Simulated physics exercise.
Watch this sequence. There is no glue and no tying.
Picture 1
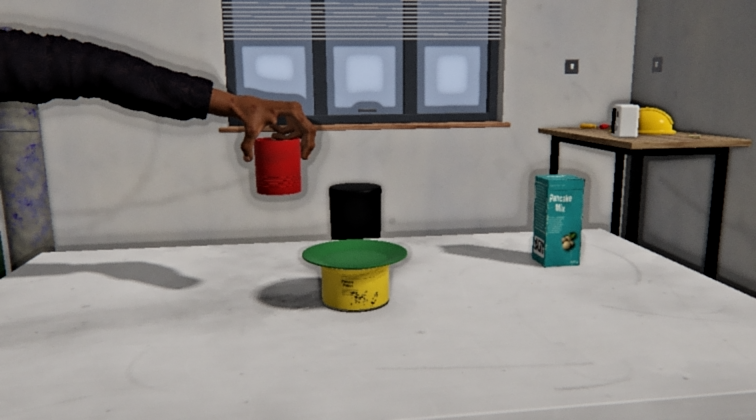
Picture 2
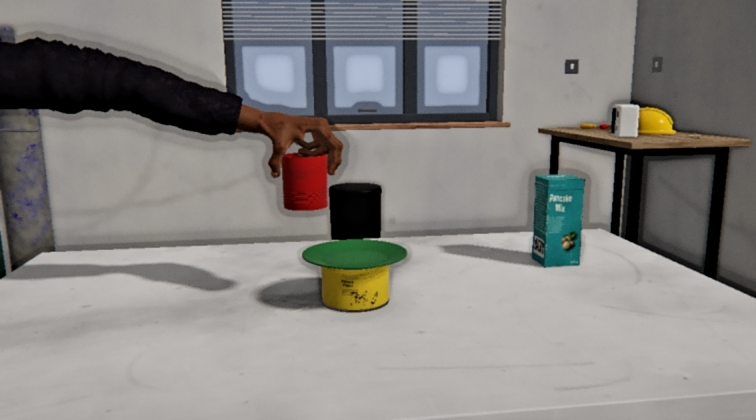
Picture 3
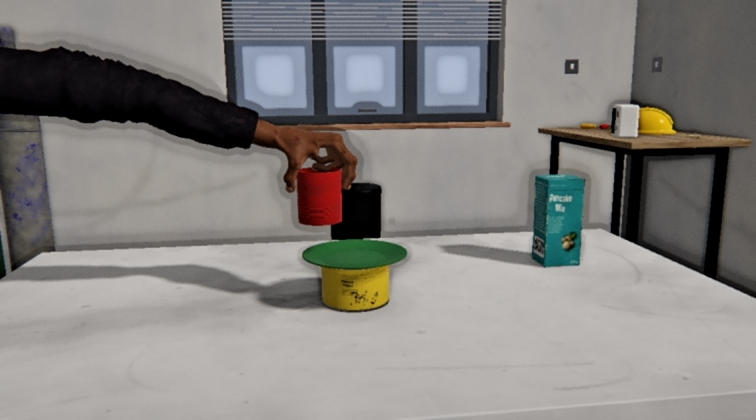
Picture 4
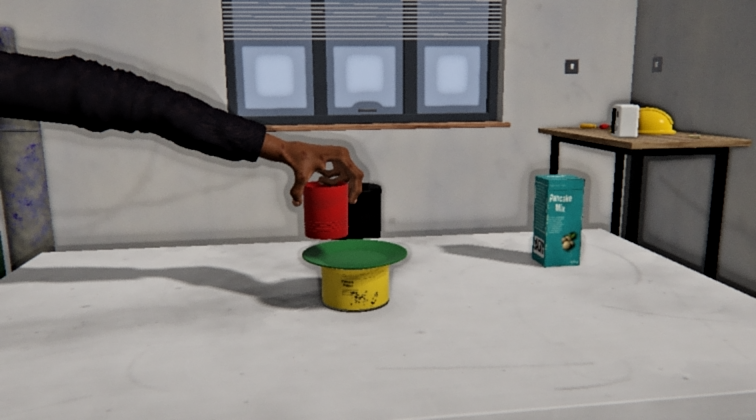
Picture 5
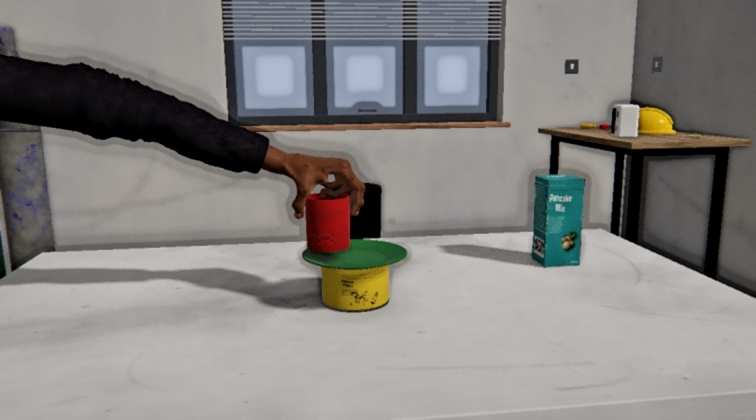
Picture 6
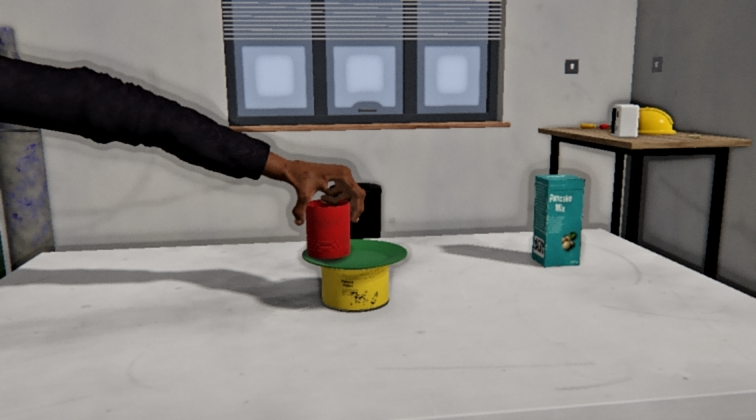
At first, a hand holds a red cup in the air, up and to the left of a green plate sitting on a yellow tub, with a turquoise carton to the right. The hand moves the cup rightward and down, then lowers it onto the left part of the plate, still gripping it.
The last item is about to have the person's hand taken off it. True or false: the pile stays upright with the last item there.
True.
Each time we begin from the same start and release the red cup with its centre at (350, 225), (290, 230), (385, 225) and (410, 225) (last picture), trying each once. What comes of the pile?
Outcomes in order: No collapse, a collapse, no collapse, a collapse.
Then, 0.30 s past the last view, nothing moves.
Then, 0.70 s past the last view, red cup resting near (328, 229).
Finally, all 4 still in place. Final places as the last picture's camera would see them, red cup near (328, 229). The pile keeps its balance.
